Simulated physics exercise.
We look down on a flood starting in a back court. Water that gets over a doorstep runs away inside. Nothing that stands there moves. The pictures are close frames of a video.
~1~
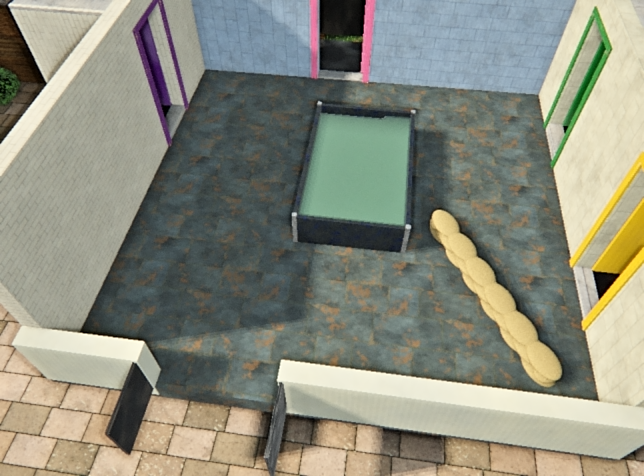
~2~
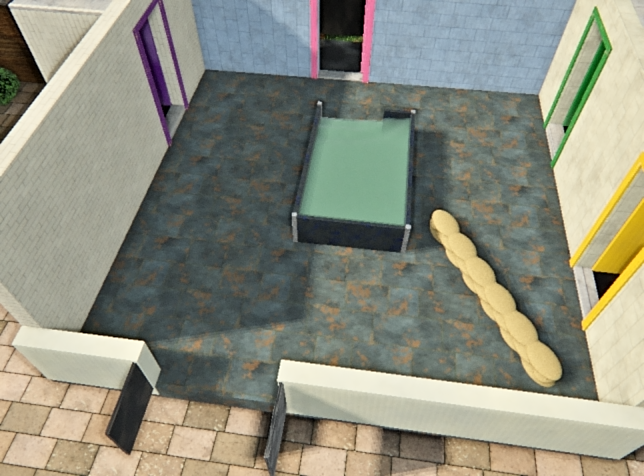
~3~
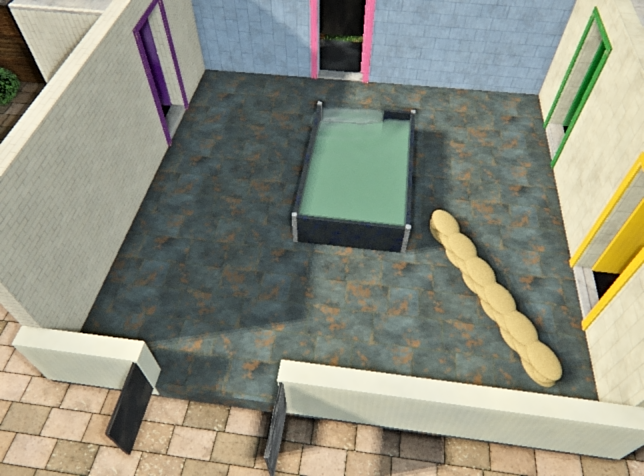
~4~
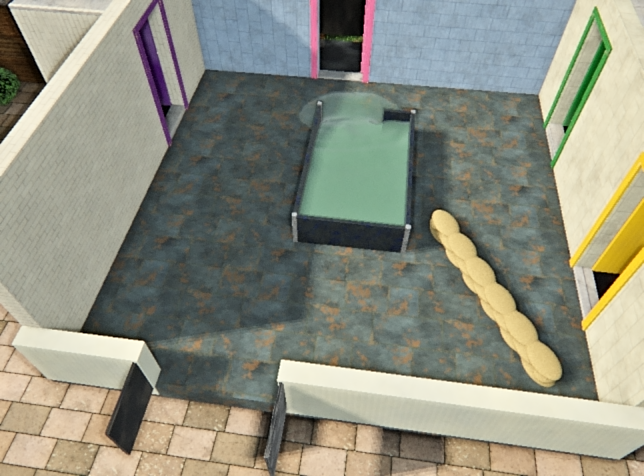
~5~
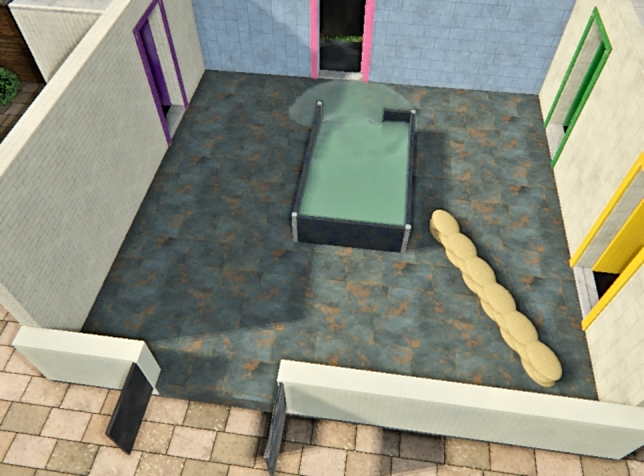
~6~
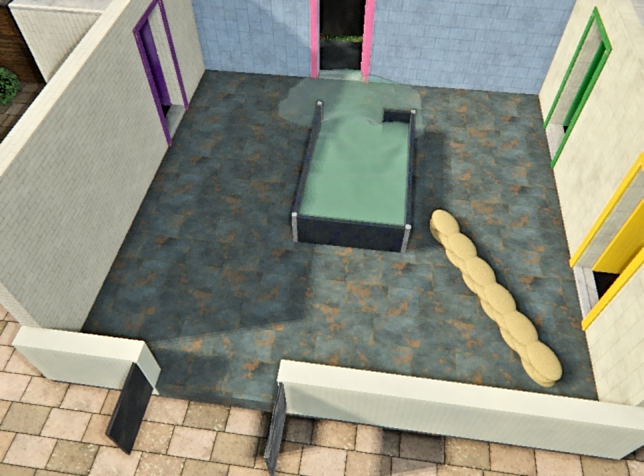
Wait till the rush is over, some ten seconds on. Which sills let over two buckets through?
In the end: The green door holds within the limit; the pink door floods; the yellow door holds within the limit; the purple door holds within the limit.
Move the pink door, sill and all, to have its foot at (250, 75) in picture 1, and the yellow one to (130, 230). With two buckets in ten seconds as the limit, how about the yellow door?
Then: Yellow door keeps below it.
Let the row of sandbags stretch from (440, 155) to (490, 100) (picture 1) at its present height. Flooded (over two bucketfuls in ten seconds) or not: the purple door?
Then: Purple lets less in.
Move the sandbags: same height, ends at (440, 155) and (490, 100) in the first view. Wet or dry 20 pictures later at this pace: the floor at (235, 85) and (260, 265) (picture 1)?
In that order: Flooded, not flooded.
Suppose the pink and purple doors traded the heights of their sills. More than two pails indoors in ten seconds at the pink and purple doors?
One by one: The pink door floods; the purple door passes that mark.
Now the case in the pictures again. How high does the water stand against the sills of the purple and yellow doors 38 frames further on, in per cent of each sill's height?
Roughly 50 per cent, then 30 per cent.
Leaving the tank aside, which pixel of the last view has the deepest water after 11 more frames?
I would point to (372, 85).
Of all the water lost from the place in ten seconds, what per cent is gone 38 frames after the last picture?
Roughly 85 per cent.
A moment on, water covers 10 % of the floor; the green door not reached, the pink door far over two buckets in, the yellow door not reached, the purple door not reached.
Next, water covers 15 % of the floor; the green door not reached, the pink door far over two buckets in, the yellow door not reached, the purple door not reached.
Then, water covers 25 % of the floor; the green door wet at the sill, nothing in, the pink door far over two buckets in, the yellow door not reached, the purple door wet at the sill, nothing in.
Later, water covers 55 % of the floor; the green door wet at the sill, nothing in, the pink door far over two buckets in, the yellow door wet at the sill, nothing in, the purple door wet at the sill, nothing in.
In the end, water covers 75 % of the floor; the green door wet at the sill, nothing in, the pink door far over two buckets in, the yellow door wet at the sill, nothing in, the purple door wet at the sill, nothing in.
